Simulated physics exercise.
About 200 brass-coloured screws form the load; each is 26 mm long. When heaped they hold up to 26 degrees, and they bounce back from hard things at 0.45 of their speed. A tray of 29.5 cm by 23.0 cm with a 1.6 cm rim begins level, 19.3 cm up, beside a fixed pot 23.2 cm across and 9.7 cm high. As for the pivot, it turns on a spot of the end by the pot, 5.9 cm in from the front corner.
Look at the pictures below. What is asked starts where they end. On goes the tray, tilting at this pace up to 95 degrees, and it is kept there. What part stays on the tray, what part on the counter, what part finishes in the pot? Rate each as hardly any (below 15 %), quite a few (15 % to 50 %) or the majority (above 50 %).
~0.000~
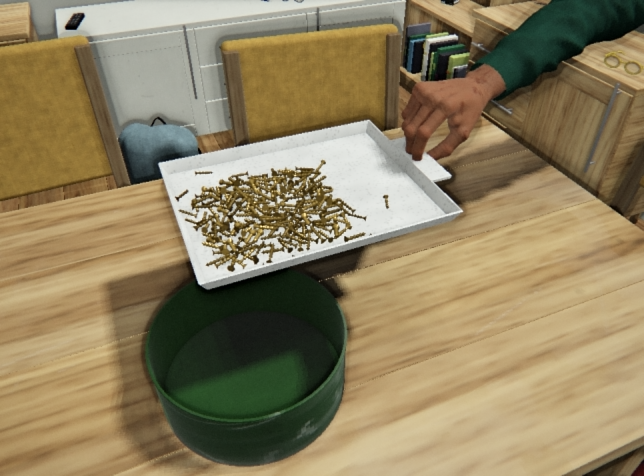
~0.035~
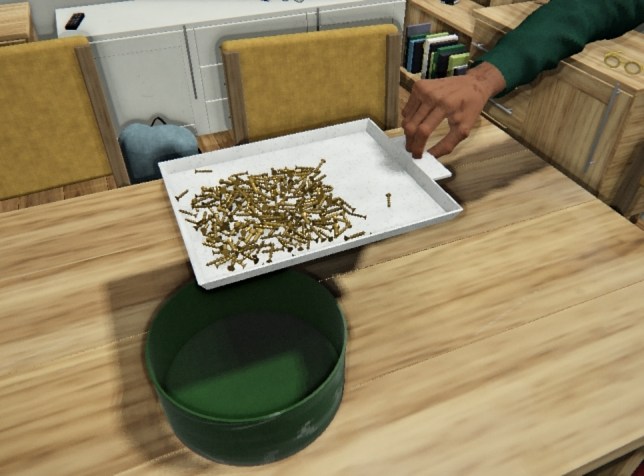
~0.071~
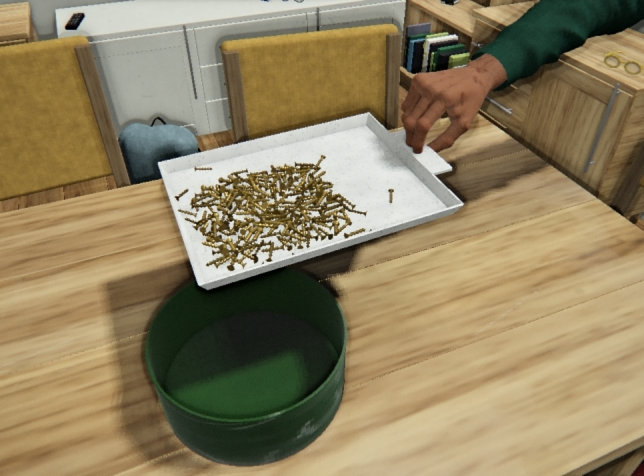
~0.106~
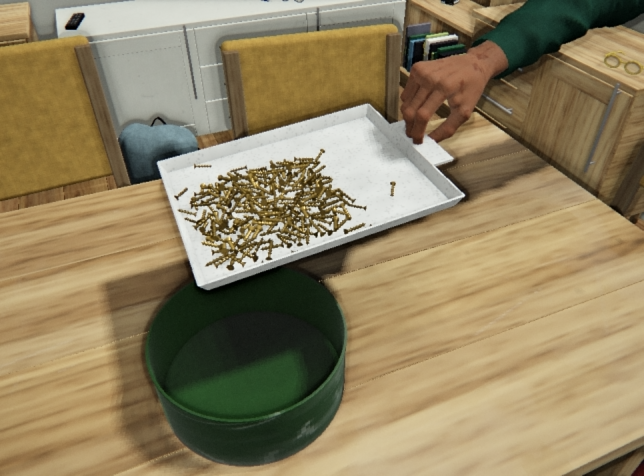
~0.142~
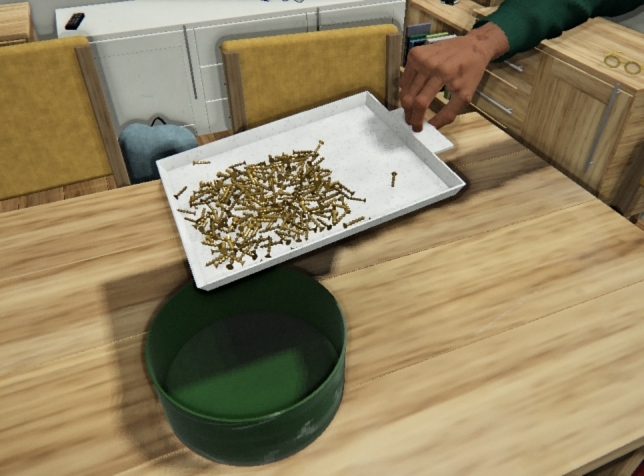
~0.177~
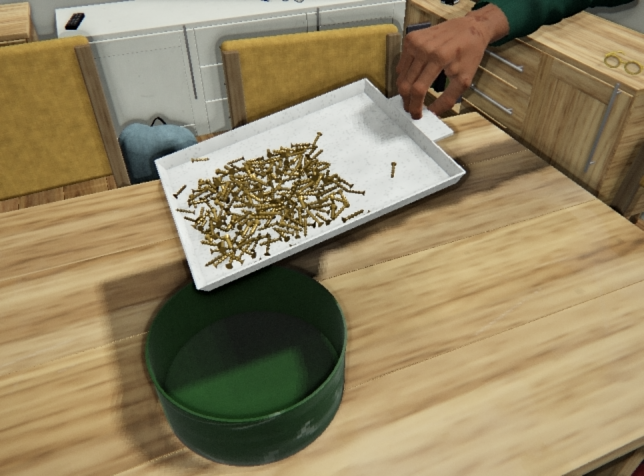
I would put it this way: Tray: Hardly any, counter: Quite a few, pot: The majority.
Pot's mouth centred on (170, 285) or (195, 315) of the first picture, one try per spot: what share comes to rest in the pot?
In order, about 75 and about 95 per cent.
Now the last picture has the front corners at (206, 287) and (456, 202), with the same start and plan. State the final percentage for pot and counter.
Pot 100, counter 5.
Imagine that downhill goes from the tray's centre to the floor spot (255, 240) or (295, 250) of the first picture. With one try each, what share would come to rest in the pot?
That would be close to 100 per cent and then close to 100 per cent.
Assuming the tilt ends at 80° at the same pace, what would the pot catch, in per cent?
Around 60 per cent, then.
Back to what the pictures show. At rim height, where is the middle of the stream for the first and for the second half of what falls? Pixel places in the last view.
At roughly (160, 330) first, later on at (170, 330).
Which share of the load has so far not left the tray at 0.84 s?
Roughly 30 per cent.
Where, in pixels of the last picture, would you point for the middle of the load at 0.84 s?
Roughly (167, 308).
Then, at 0.58 s, tilt 52 degrees; the tray holds 100 %, the pot 0 %.
After 0.84 s, tilt 78 degrees; the tray holds 30 %, the pot 20 %.
Then, at 1.22 s, tilt 95 degrees; the tray holds 0 %, the pot 60 %.
In the end, at 1.9 s, tray 0 %, counter 40 %, pot 60 %.
